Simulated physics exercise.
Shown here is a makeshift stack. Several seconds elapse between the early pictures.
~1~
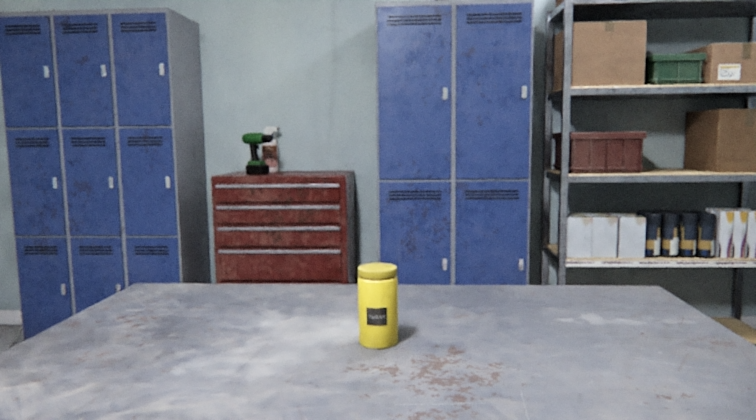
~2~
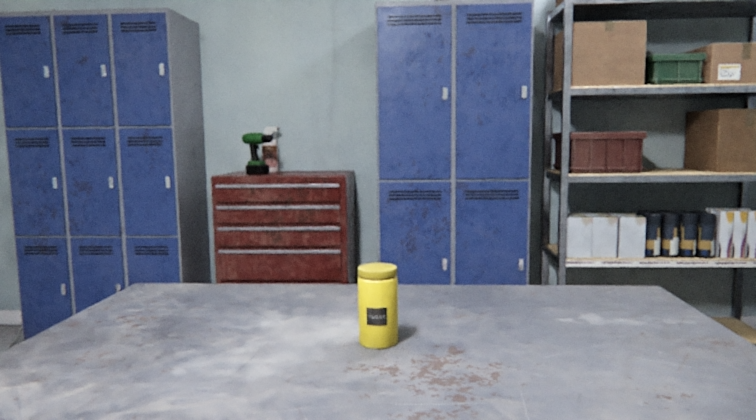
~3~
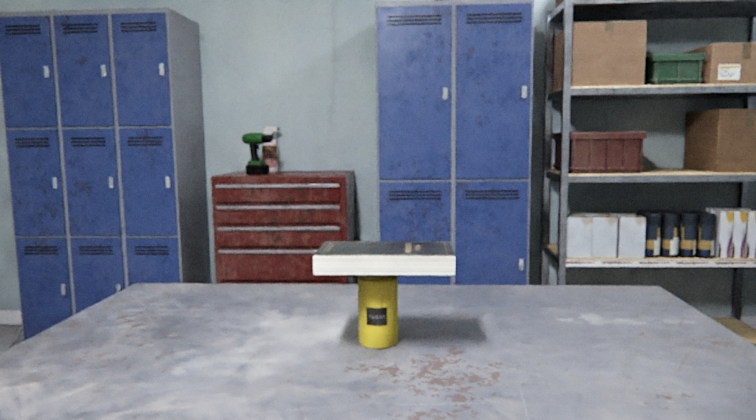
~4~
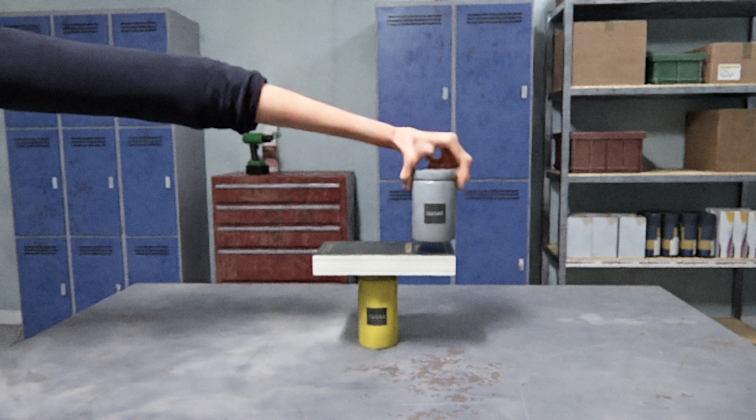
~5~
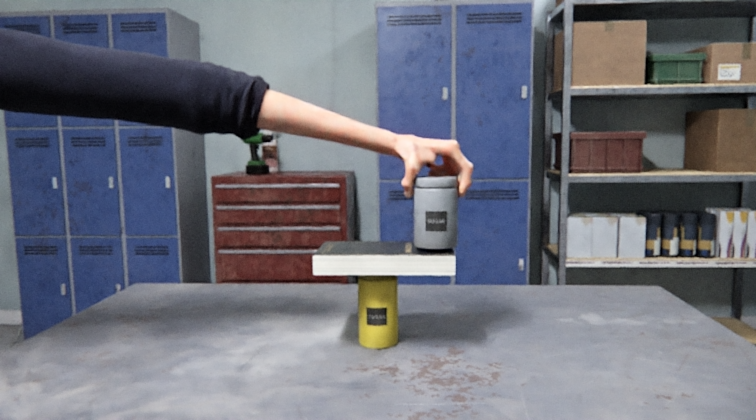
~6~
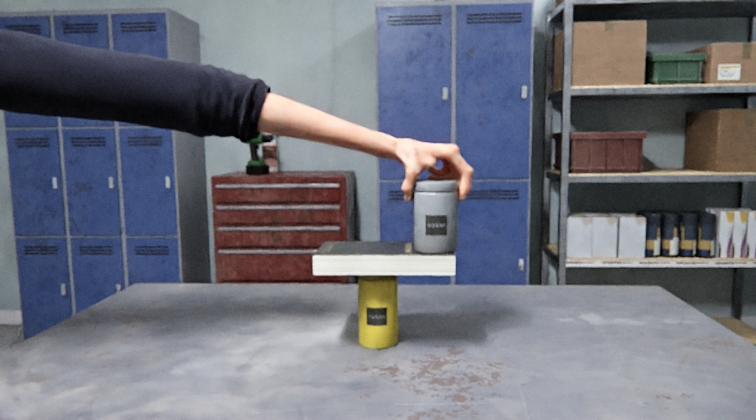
An arm in a dark sleeve reaches in from the left over a grey table in a workshop, seen from the front by a still camera. Blue lockers, a red drawer cabinet with a green drill and laden shelves stand behind a yellow jar near the middle. A white-edged board with a dark top appears on the jar, then the hand lowers a grey jar onto its right end, still gripping it.
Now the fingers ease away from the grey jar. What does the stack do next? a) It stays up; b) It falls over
Option b: It falls over.
Then, 0.80 s past the last view, grey jar now fallen; black book rocked 50° from its first pose.
Then, 0.90 s past the last view, black book now fallen.
Then, 1.20 s past the last view, yellow jar displaced about its own width.
Finally, fallen, grey jar and black book; moved from the start, yellow jar. The stack loses its balance.
